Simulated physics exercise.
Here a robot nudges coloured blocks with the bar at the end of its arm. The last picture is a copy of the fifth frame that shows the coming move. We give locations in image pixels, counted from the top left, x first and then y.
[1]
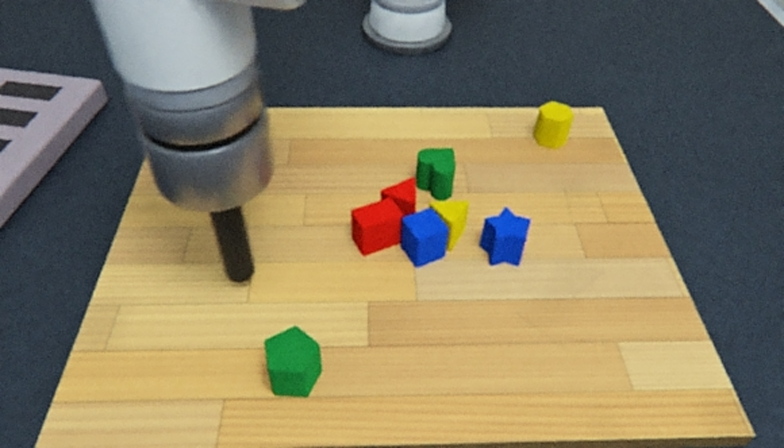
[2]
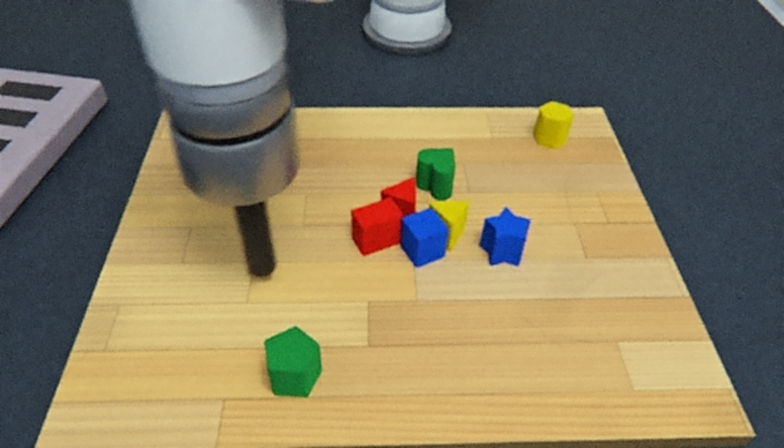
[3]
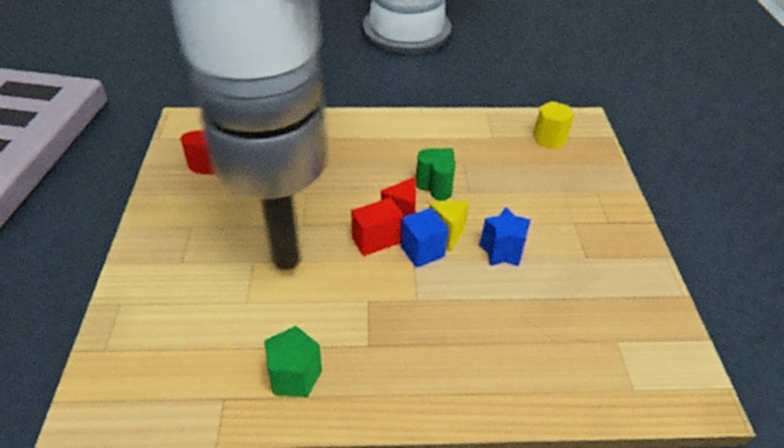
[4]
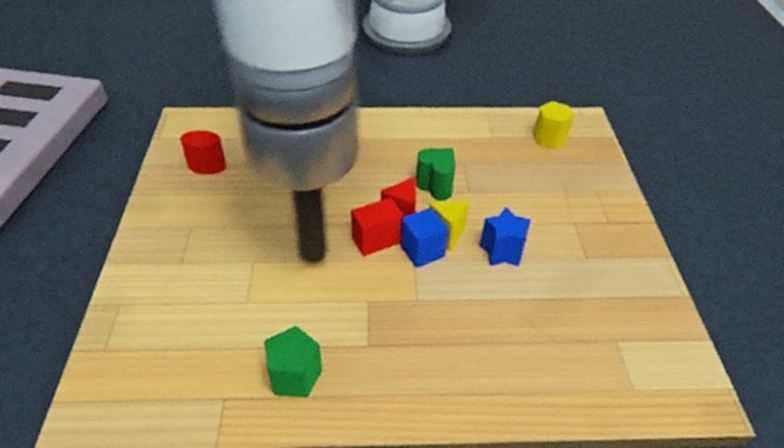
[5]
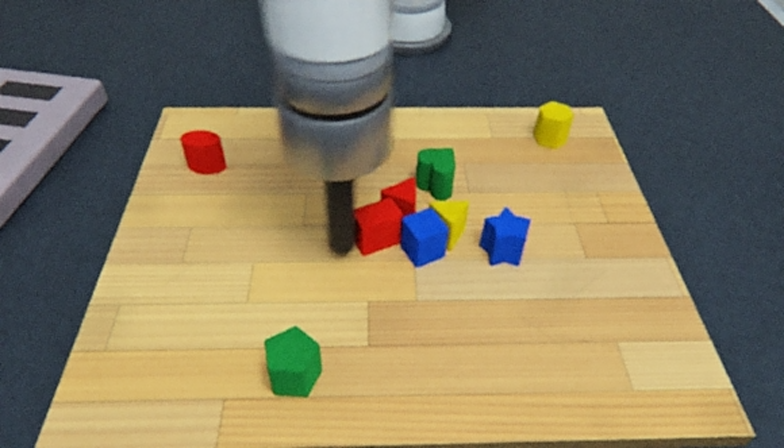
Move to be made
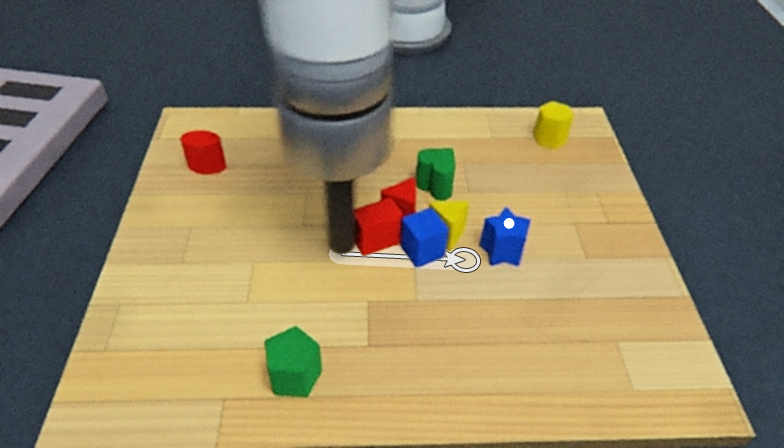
A robot arm with a black bar at its end moves steadily right across a wooden board, uncovering a red cylinder near the back left corner. The bar comes up beside the red block at the left of a cluster of coloured blocks, while all the blocks stay still.
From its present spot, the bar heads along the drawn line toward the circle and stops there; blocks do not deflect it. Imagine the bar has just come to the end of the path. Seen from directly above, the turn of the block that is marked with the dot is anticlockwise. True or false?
It is false.
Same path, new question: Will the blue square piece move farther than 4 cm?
Yes - that is the case.
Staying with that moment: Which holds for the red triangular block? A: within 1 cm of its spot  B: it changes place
(B)
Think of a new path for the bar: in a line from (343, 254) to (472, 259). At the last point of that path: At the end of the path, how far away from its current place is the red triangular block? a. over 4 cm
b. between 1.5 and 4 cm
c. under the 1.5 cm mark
My answer is option b.
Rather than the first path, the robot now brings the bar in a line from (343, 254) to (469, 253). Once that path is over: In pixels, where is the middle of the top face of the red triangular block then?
I'd guess (414, 173).
Drawn move, straight from (343, 254) to (465, 260); the dot is on the blue star-shaped block.
What follows on the original path. One third of the way, bar at (384, 247); red rectangle at (399, 203), turned 30° anticlockwise; red triangular block at (410, 180).
Two thirds of the way, bar at (425, 249); red rectangle at (403, 200), turned 45° anticlockwise; red triangular block at (411, 177); blue square piece at (456, 219), turned 15° anticlockwise; yellow triangular block at (471, 201).
At the end, bar at (466, 251); red rectangle at (403, 200), turned 45° anticlockwise; red triangular block at (411, 177); blue square piece at (479, 211), turned 40° anticlockwise; yellow triangular block at (482, 190), turned 30° anticlockwise; blue star-shaped block at (517, 219), turned 40° clockwise.
